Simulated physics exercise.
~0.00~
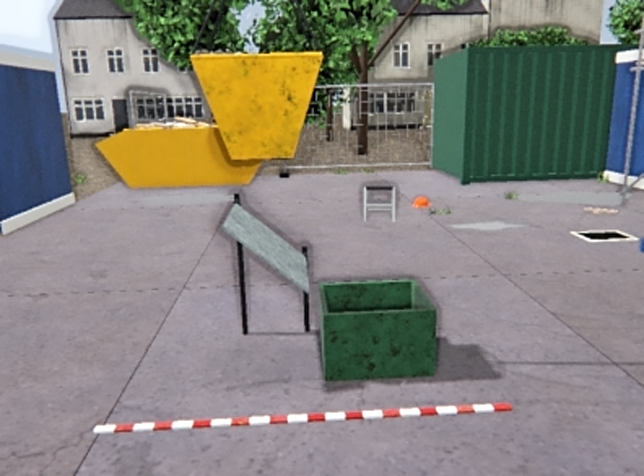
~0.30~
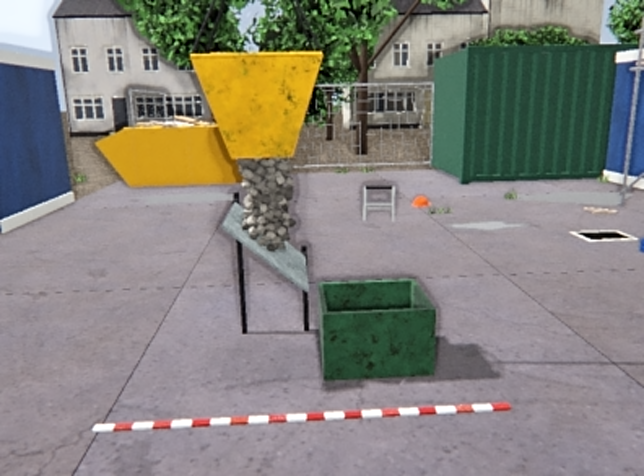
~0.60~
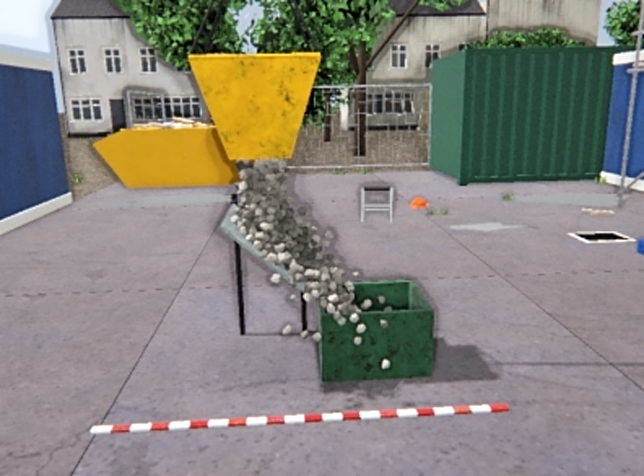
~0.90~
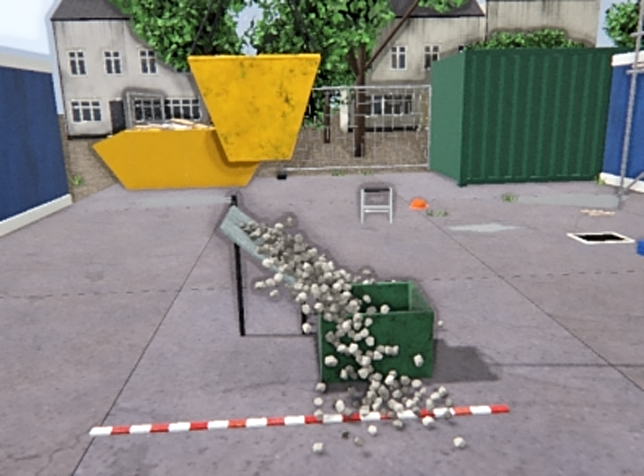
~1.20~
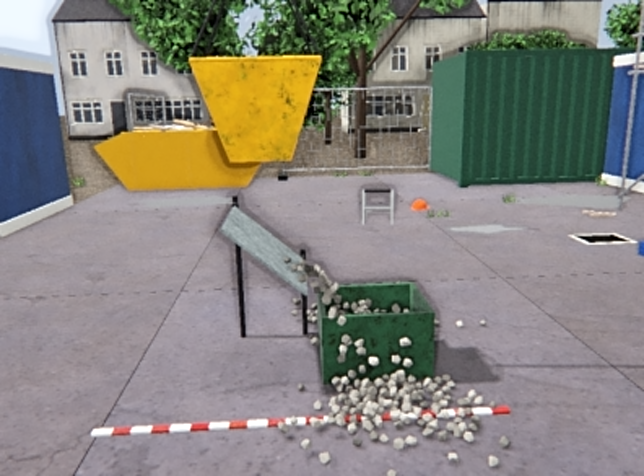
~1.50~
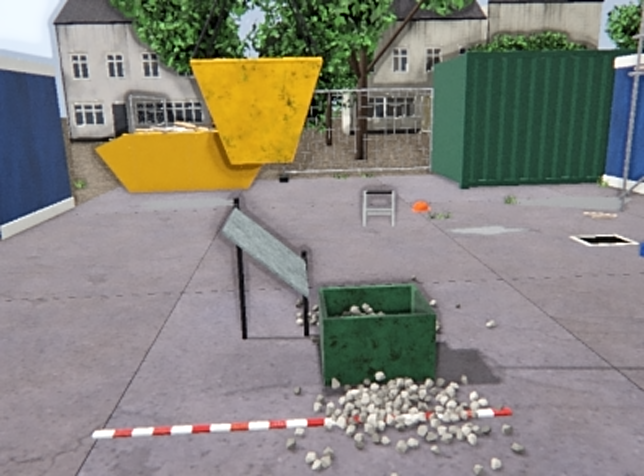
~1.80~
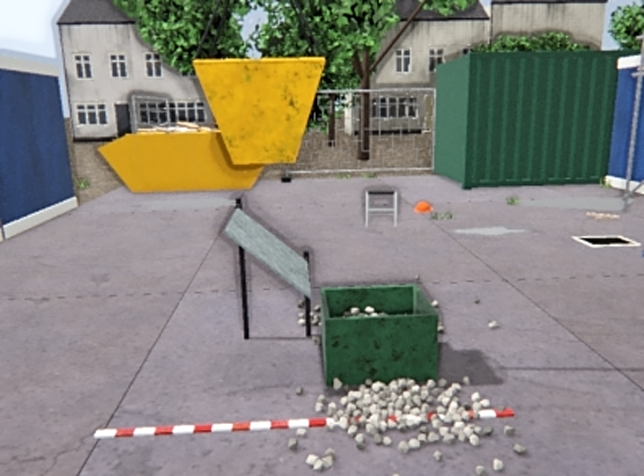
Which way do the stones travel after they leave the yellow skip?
The stones move down, falling onto the sloping slide and on towards the green bin and the ground.
